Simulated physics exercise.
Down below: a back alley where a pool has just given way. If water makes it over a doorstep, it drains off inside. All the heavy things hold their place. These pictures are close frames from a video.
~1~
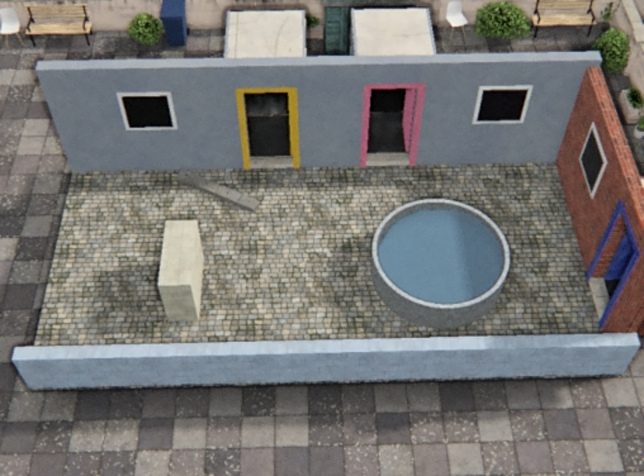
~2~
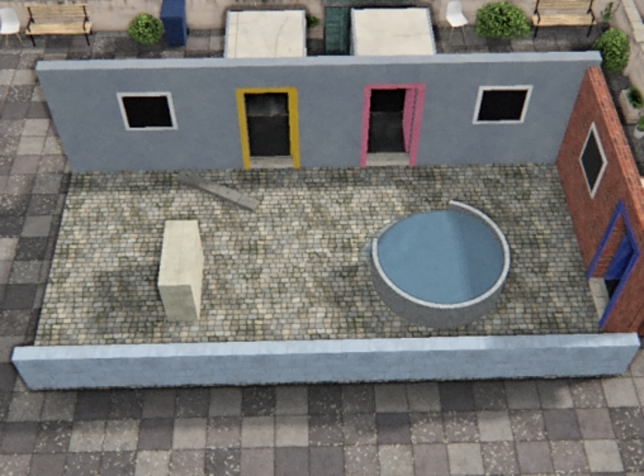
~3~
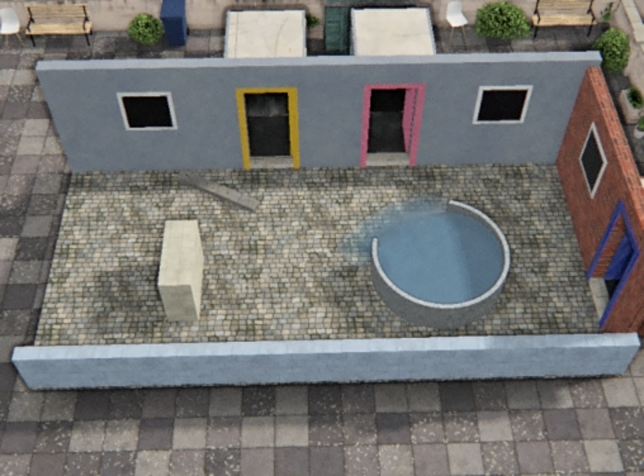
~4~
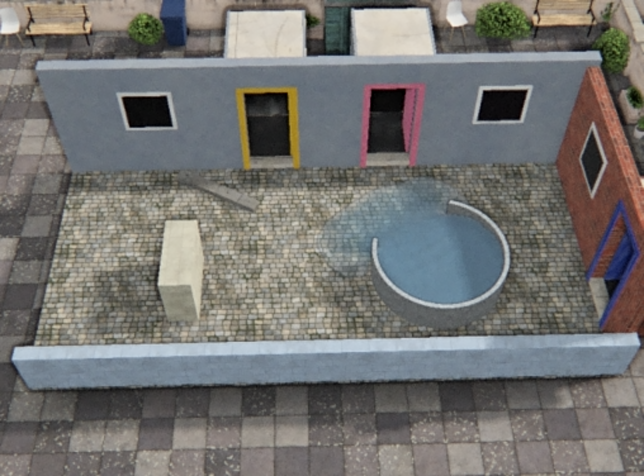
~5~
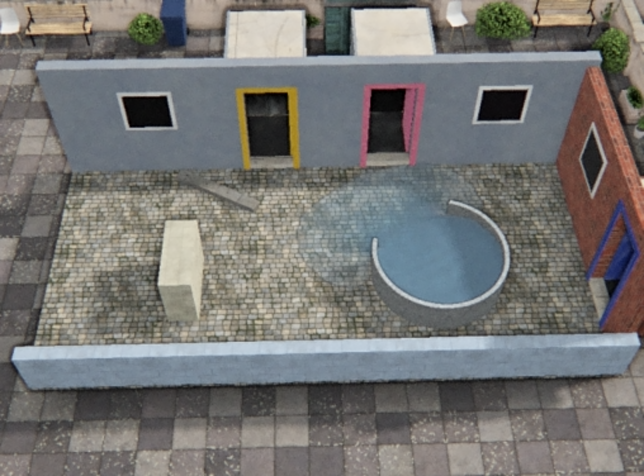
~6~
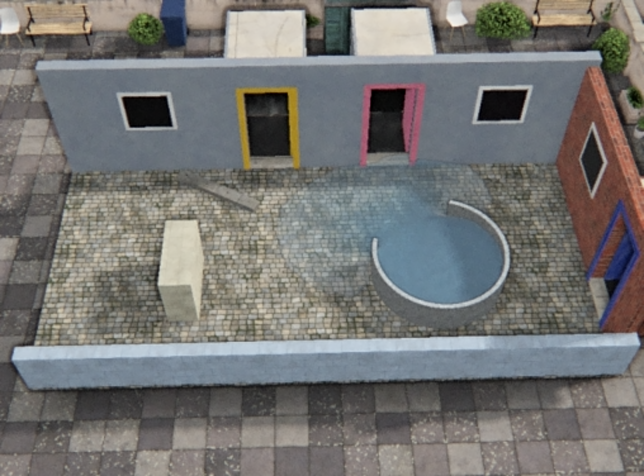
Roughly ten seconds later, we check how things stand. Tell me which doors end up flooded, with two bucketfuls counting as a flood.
Here is how it goes: The blue door escapes flooding; the yellow door ends up flooded; the pink door ends up flooded.
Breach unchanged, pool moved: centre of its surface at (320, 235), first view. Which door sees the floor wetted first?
First: The one in yellow.
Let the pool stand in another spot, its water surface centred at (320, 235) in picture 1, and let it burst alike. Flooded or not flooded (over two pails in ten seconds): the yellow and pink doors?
Lab note - yellow door crosses the line; pink door never reaches it.
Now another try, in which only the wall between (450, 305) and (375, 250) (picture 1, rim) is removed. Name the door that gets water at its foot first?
My pick: The door marked blue.
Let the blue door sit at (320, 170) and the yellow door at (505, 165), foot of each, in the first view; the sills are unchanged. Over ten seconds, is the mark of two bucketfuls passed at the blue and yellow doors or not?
As it turns out, the blue door spills past but the yellow door keeps clear.
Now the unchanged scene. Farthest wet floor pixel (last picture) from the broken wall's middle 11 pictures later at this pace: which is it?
My guess is roughly (119, 174).
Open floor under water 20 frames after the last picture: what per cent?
Estimated share: Around 50 %.
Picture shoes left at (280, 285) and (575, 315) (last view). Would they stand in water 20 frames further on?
Point one: Unflooded. Point two: Unflooded.
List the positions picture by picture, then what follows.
In the first frame, still water in the round pool at (440, 253).
In the second frame, the front is at (364, 258), out from the gap on the round pool's far side.
In the third frame, water pours out on the round pool's far side and has run to (344, 253).
In the fourth frame, water pours out on the round pool's far side and has run to (322, 243).
In the fifth frame, the front is at (303, 249), out from the gap on the round pool's far side.
In the sixth frame, water pours out on the round pool's far side and has run to (282, 227).
A moment on, water covers 25 % of the floor; the blue door not reached, the yellow door wet at the sill, nothing in, the pink door over two buckets in.
Next, water covers 35 % of the floor; the blue door not reached, the yellow door under two buckets in, the pink door far over two buckets in.
Then, water covers 50 % of the floor; the blue door not reached, the yellow door over two buckets in, the pink door far over two buckets in.
Later, water covers 75 % of the floor; the blue door wet at the sill, nothing in, the yellow door over two buckets in, the pink door far over two buckets in.
In the end, water covers 90 % of the floor; the blue door wet at the sill, nothing in, the yellow door over two buckets in, the pink door far over two buckets in.
